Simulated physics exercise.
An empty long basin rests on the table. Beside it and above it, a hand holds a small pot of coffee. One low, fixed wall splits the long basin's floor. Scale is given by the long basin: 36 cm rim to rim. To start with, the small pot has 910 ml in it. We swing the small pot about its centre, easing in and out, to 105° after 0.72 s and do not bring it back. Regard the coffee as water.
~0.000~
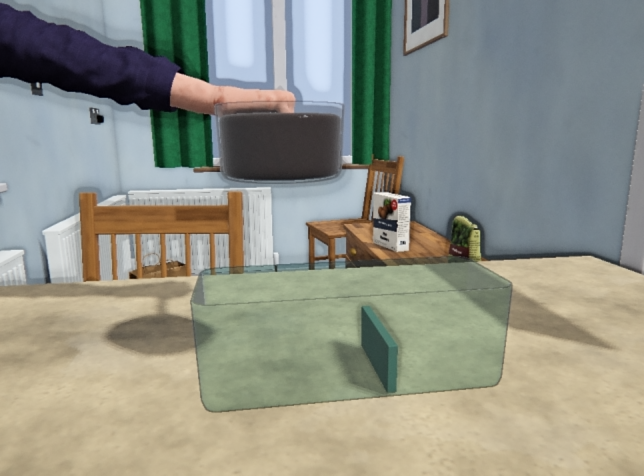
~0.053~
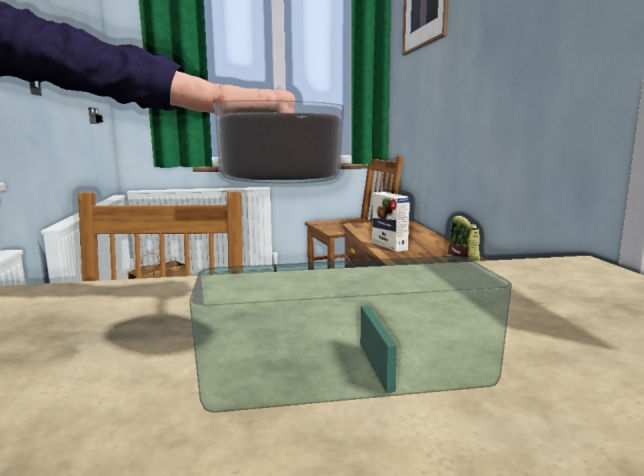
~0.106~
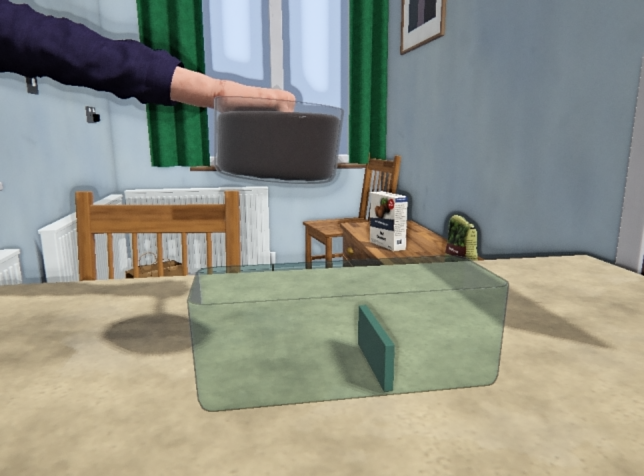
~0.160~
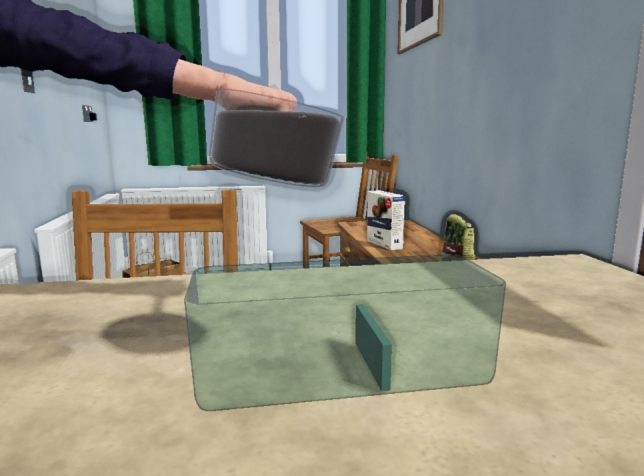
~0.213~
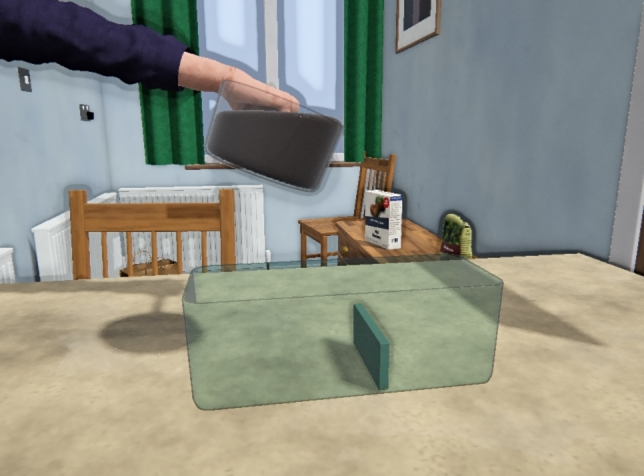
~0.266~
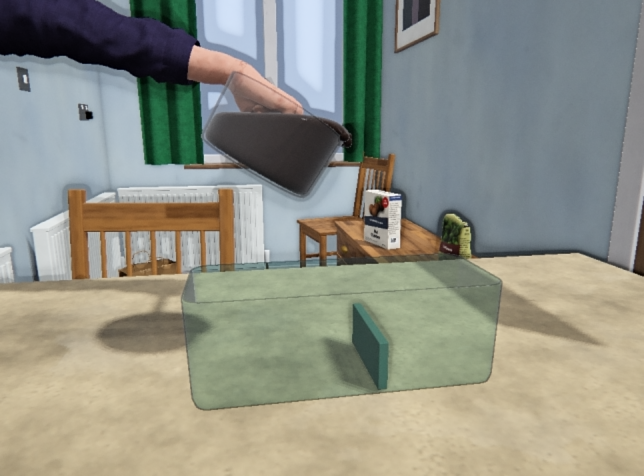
In a room with green curtains, a hand holds a small clear pot of dark liquid level above a long, empty, see-through basin on a table. The hand slowly tilts the pot down to the right, then more steeply, until dark liquid reaches over its right edge.
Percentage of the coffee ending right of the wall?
67 per cent.
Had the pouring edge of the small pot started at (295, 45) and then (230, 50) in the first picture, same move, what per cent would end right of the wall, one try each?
In order, 35 and 5 per cent.
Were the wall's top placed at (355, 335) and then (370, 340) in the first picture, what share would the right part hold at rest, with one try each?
Result: 90 per cent, then 75 per cent.
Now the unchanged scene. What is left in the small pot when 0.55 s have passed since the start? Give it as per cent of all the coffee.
Roughly 32 percent.
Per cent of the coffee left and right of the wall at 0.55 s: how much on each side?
About 1 left, about 24 right.
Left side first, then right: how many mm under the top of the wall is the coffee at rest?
Left 48 mm, right 24 mm.
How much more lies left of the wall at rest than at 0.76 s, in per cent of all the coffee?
16 %.
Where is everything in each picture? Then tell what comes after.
The first frame shows tilt 0°; pouring edge (342, 107); surface from (219, 118) to (339, 117); the long basin's rim runs from (197, 287) to (488, 271); the wall's top is at (378, 325).
The second frame shows tilt 1°; pouring edge (342, 109); surface from (219, 117) to (339, 117).
The third frame shows tilt 6°; pouring edge (341, 113); surface from (218, 115) to (337, 118).
The fourth frame shows tilt 12°; pouring edge (341, 120); surface from (217, 114) to (338, 119).
The fifth frame shows tilt 21°; pouring edge (341, 130); surface from (216, 116) to (340, 126); 1 per cent is over the edge.
The sixth frame shows tilt 32°; pouring edge (340, 142); surface from (210, 118) to (339, 133); 5 per cent is over the edge.
After 0.55 s the tilt is 92° and 32 per cent is still to pour, 1 is left of the wall and 24 right of it.
After 0.76 s the tilt is 105° and 6 per cent is still to pour, 16 is left of the wall and 69 right of it.
After 0.98 s the tilt is 105° and 1 per cent is still to pour, 30 is left of the wall and 67 right of it.
After 1.22 s the tilt is 105° and 0 per cent is still to pour, 32 is left of the wall and 67 right of it.
In the end 32 per cent lies left of the wall, 67 right of it and 1 outside.
